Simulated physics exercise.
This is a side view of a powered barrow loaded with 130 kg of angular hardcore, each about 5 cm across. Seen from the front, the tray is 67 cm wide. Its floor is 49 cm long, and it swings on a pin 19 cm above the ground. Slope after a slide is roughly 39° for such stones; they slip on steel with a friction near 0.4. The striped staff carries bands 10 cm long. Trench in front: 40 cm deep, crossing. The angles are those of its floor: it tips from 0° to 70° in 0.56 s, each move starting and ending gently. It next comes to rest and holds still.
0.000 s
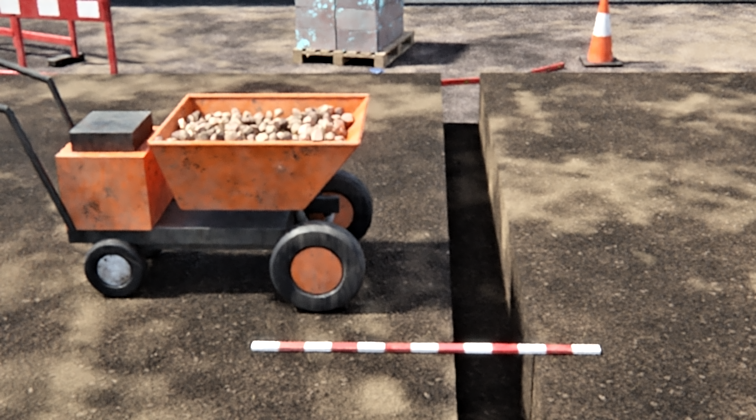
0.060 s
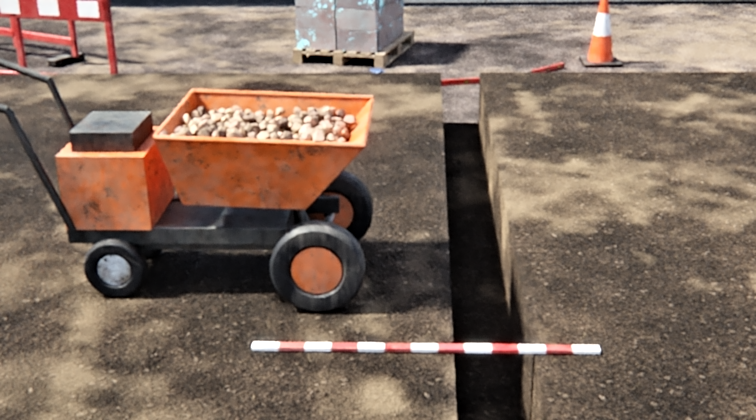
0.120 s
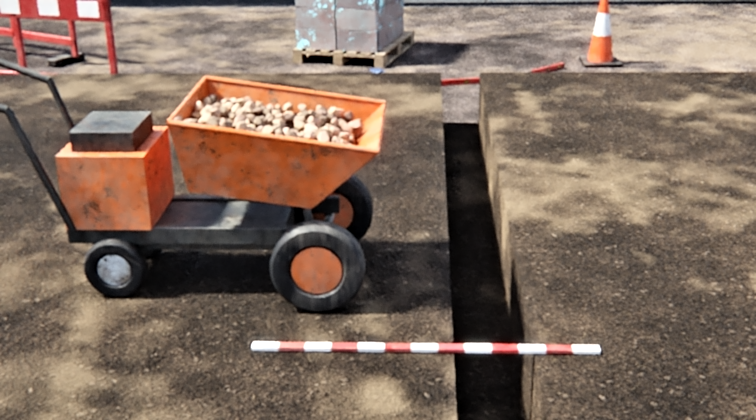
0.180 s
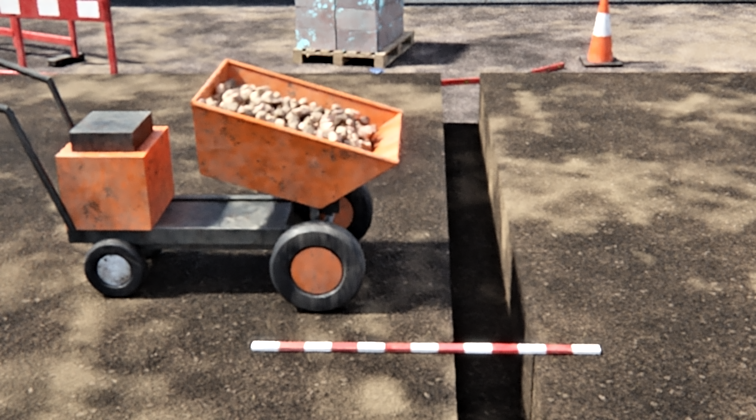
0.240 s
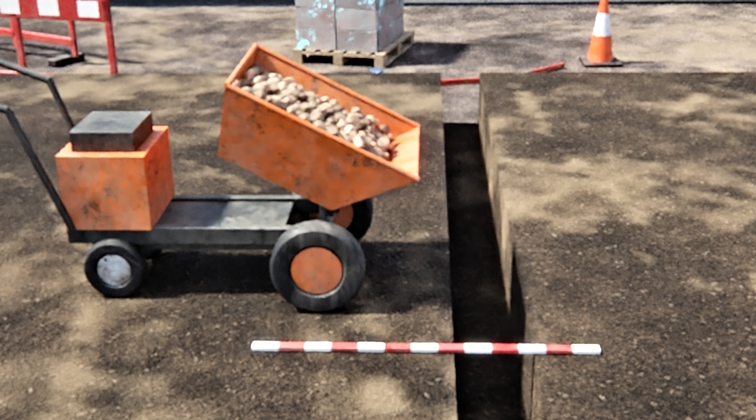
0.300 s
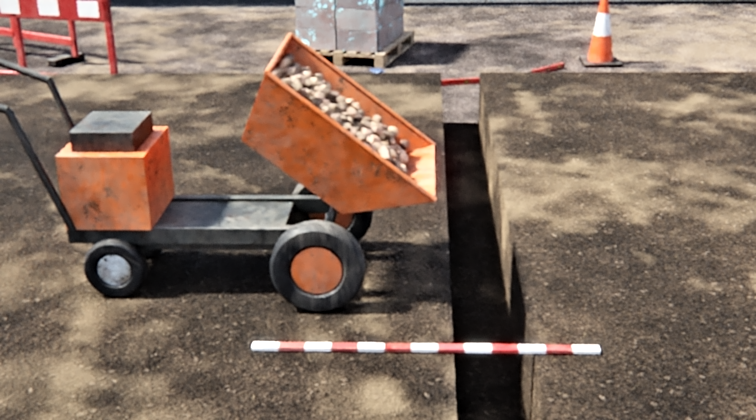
Beside a narrow trench, an orange barrow steadily tilts its stone-filled tray toward the right.
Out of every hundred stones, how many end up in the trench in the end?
Around 65 in every hundred.
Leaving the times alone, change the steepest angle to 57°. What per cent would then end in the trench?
Then about 25 per cent.
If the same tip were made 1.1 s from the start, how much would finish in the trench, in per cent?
With that timing, about 80 per cent.
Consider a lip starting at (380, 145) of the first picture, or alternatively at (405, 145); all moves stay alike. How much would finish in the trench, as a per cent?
First place: Near 50%; second place: Near 30%.
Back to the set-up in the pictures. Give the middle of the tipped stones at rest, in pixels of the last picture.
Roughly (502, 330), I'd say.
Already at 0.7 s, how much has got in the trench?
Close to 25 per cent at that time.
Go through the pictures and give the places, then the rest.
The tray is at 0°, its lip at (359, 144); the top of the load is at (309, 120), in the first picture.
The tray is at 2°, its lip at (364, 146); the top of the load is at (244, 120); the stones move at 0.5 m/s on average, in the second picture.
The tray is at 8°, its lip at (378, 152); the top of the load is at (232, 108); the stones move at 1.0 m/s on average, in the third picture.
Lip at (397, 163), floor tilted 17°, highest stones at (232, 90); the stones move at 1.4 m/s on average, in the fourth picture.
The tray is at 28°, its lip at (418, 179); the top of the load is at (256, 77); the stones move at 1.6 m/s on average, in the fifth picture.
The tray is at 39°, its lip at (435, 200); the top of the load is at (286, 67); the stones move at 1.7 m/s on average, in the sixth picture.
After 0.4 s the floor is at 59°; 100 % in the tray; the foremost stones are at (442, 206).
After 0.7 s the floor is at 70°; 75 % in the tray, 23 % in the trench, 2 % past the trench; the foremost stones are at (535, 282).
After 1.0 s the floor is at 70°; 22 % in the tray, 46 % in the trench, 31 % past the trench; the foremost stones are at (710, 273).
After 3.0 s the floor is at 70°; 3 % in the tray, 65 % in the trench, 32 % past the trench; the foremost stones are past the picture's edge.
